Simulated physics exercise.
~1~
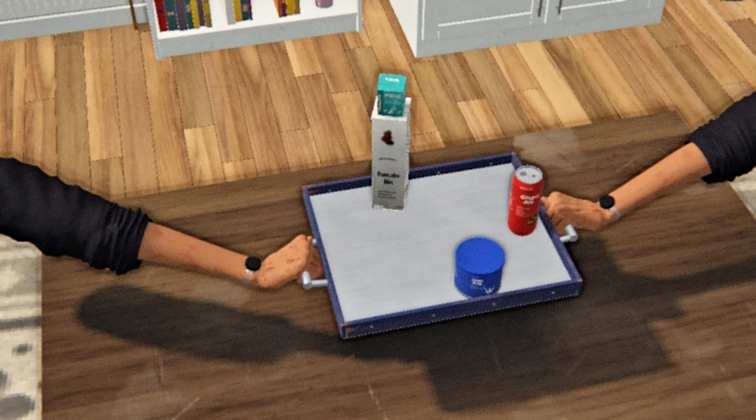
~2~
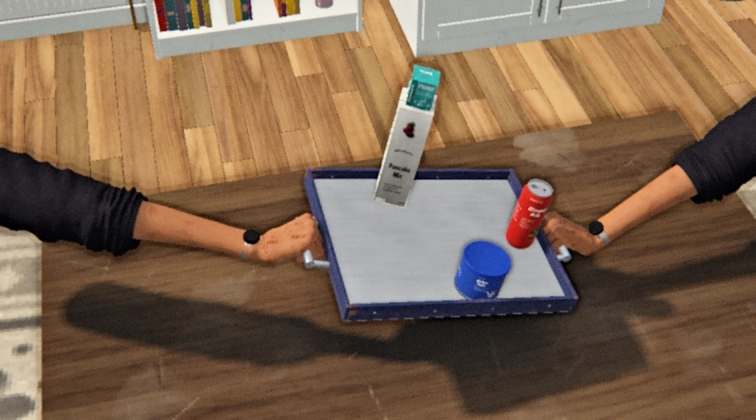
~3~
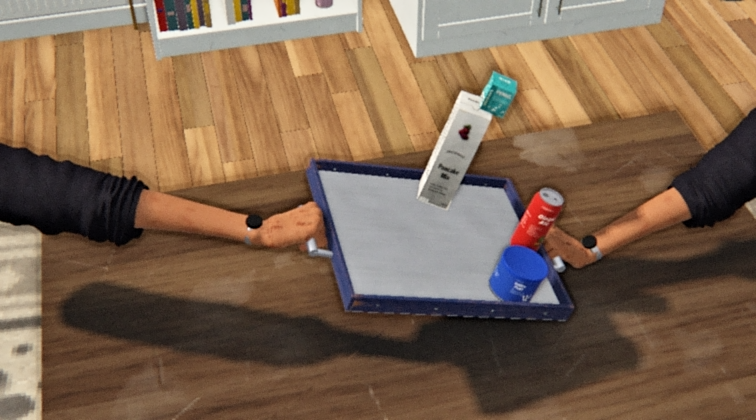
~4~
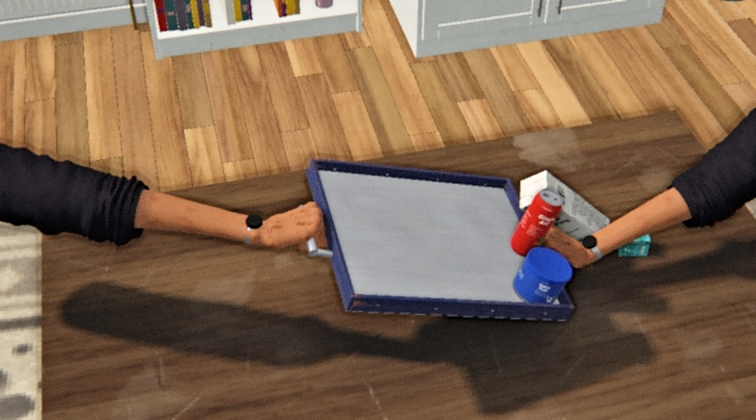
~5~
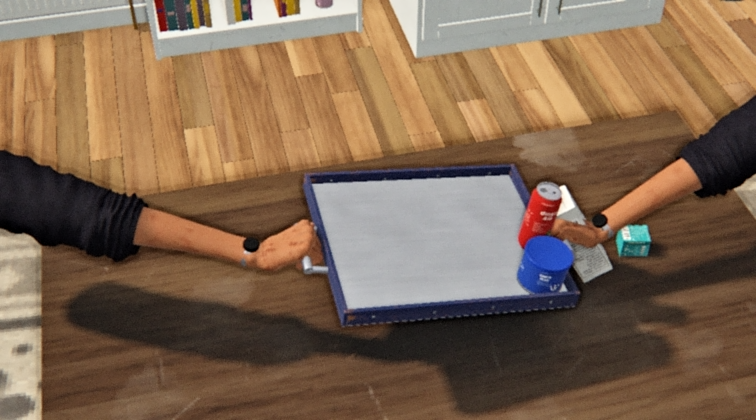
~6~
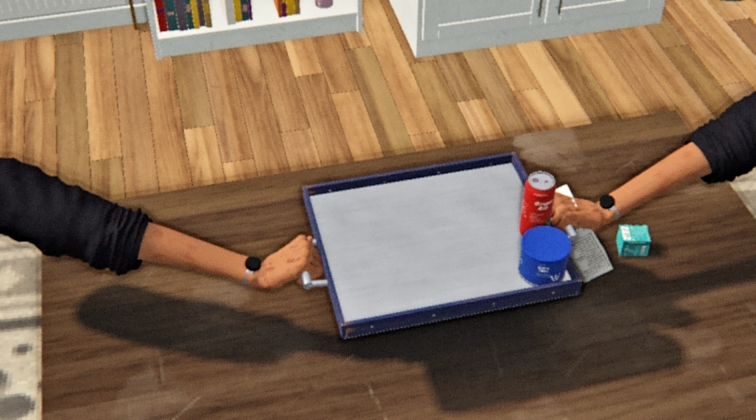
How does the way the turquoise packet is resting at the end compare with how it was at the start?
At the start the turquoise packet stood upright on top of the white carton. By the end it was lying on its side on the table, to the right of the tray.
